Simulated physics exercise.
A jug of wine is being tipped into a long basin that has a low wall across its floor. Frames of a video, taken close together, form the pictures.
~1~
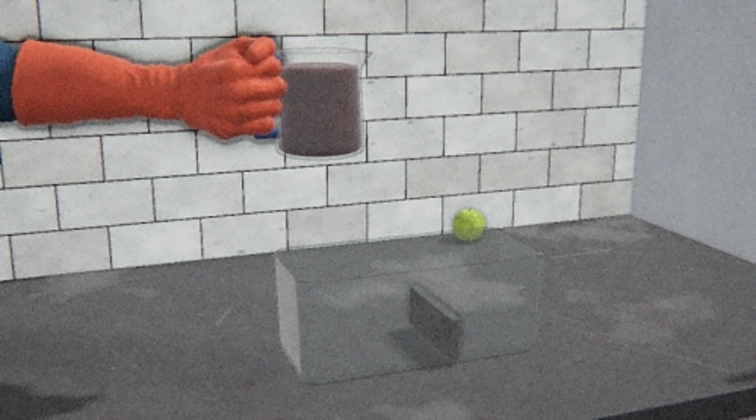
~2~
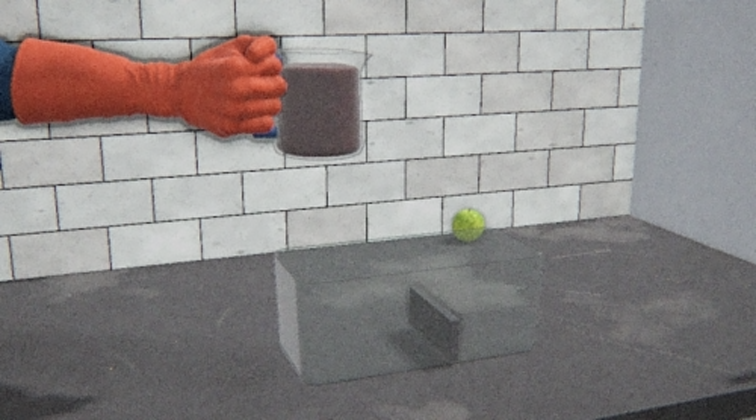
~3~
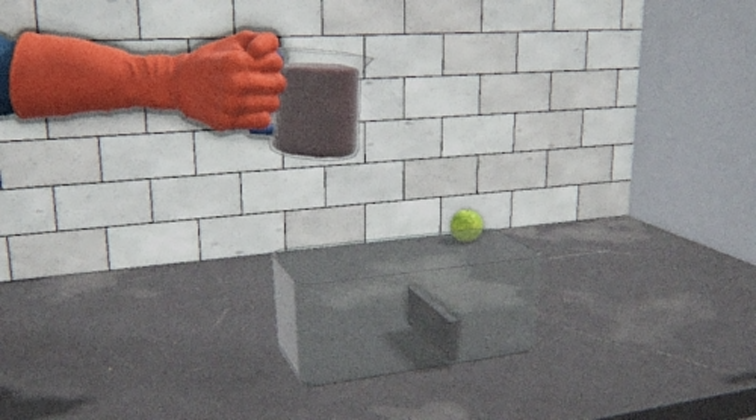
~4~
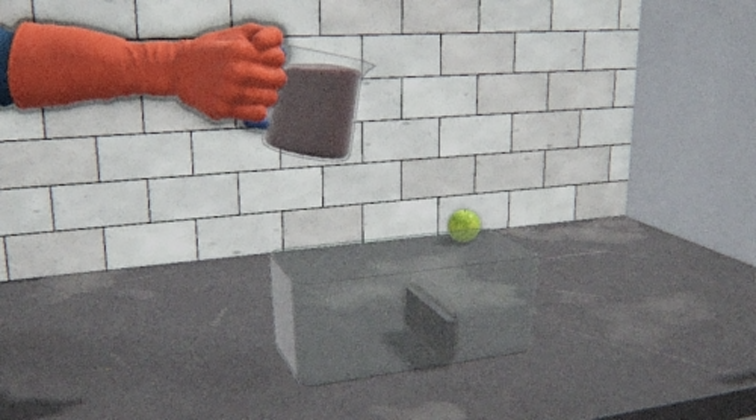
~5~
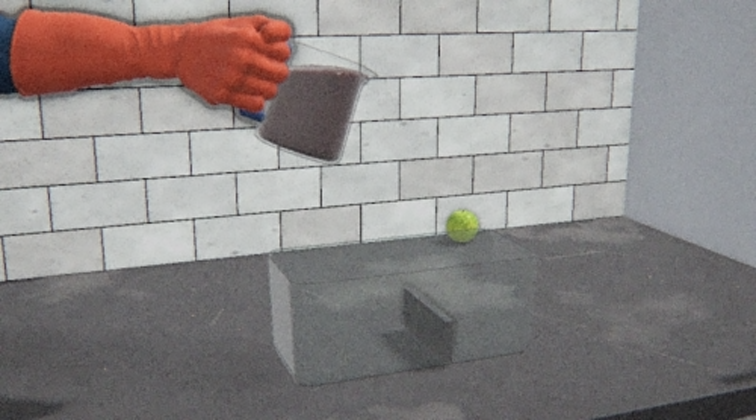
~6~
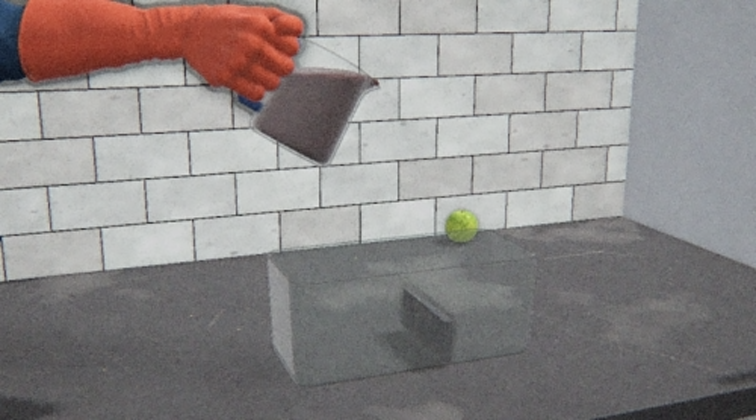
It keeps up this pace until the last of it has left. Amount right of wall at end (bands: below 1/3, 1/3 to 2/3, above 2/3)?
The right of the wall is going to hold one third to two thirds.
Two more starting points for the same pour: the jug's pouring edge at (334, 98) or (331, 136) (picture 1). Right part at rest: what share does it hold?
Near 5 in a hundred first, near 5 in a hundred second.
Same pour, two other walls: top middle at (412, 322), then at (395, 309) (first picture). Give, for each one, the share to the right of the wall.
With the first placement it is 85 %, with the second 90 %.
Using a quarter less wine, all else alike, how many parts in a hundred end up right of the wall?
About 30 in a hundred.
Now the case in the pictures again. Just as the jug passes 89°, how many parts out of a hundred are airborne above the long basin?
25 in a hundred.
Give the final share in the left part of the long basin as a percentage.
Roughly 45 per cent.
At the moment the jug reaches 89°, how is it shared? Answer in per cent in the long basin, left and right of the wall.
Left side: 0 in a hundred; right side: 5 in a hundred.
A moment on, the jug is tipped on its side and 66 per cent is still to pour, 1 is left of the wall and 7 right of it.
Next, the jug is tipped right over and 22 per cent is still to pour, 14 is left of the wall and 39 right of it.
Then the jug is tipped right over and 5 per cent is still to pour, 32 is left of the wall and 55 right of it.
Later the jug is tipped right over and 1 per cent is still to pour, 41 is left of the wall and 55 right of it.
Finally, 43 per cent lies left of the wall, 55 right of it and 2 outside.
